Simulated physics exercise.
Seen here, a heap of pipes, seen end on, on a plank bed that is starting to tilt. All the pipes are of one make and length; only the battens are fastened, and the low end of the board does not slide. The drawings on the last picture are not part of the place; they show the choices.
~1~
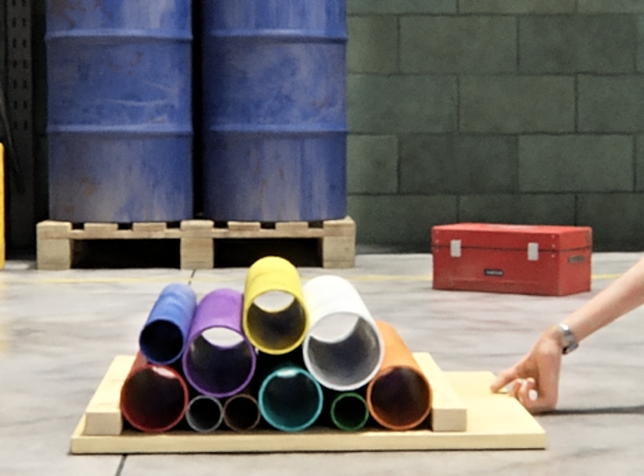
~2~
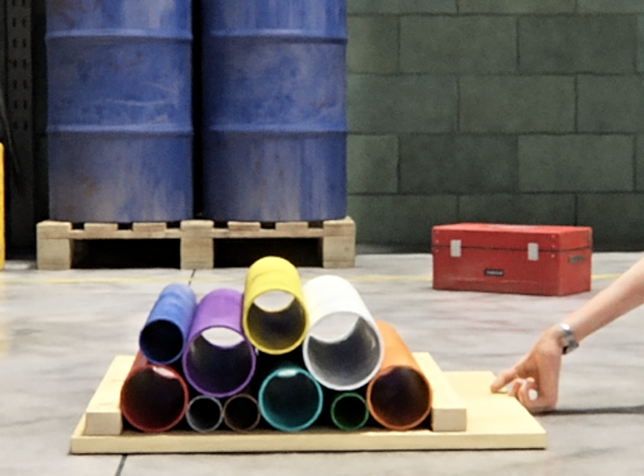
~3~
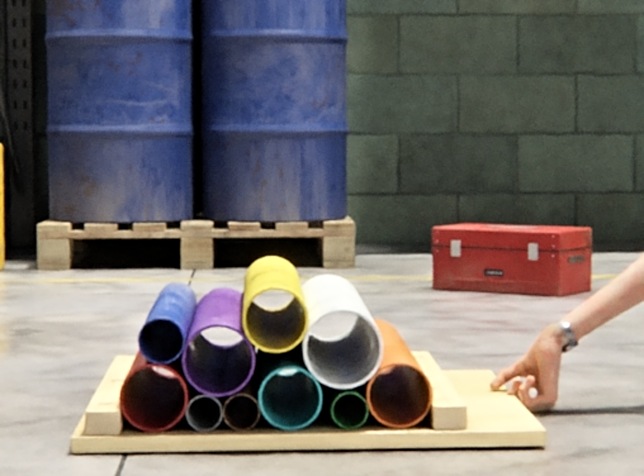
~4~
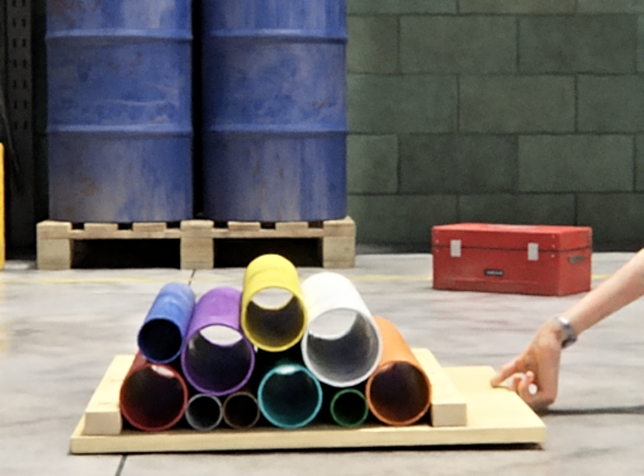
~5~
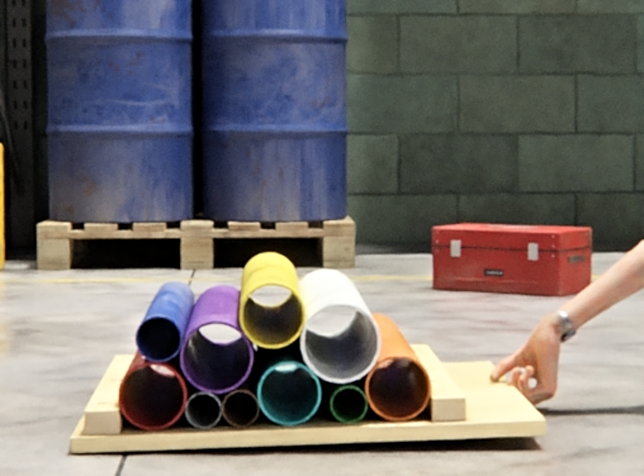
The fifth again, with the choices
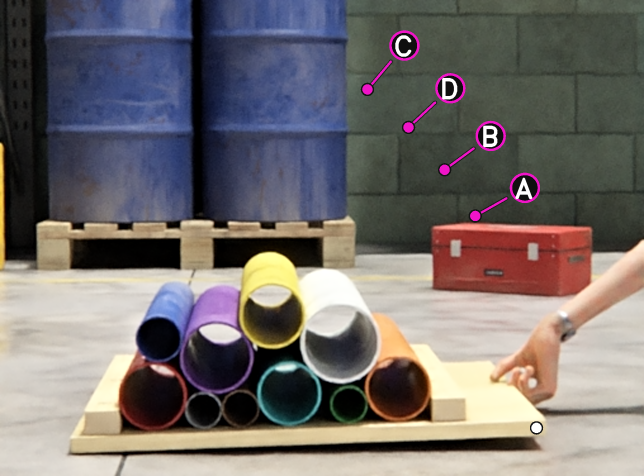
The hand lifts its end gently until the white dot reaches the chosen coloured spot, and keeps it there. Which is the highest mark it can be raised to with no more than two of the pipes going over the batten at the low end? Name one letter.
Lift it to D and no more.
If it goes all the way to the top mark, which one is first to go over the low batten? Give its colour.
First is the blue one.
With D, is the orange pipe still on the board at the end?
Yes, with D.
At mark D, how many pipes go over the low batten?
It comes to one.
On the copy, A at (475, 216); B at (445, 170); C at (367, 89); D at (409, 128); the white dot at (536, 428).
On D. First, board at 22°.
Then, board at 42°.
Finally, board at 43°, one over the low batten (blue).
By contrast, A one over the low batten (blue); B one over the low batten (blue); C seven over the low batten.
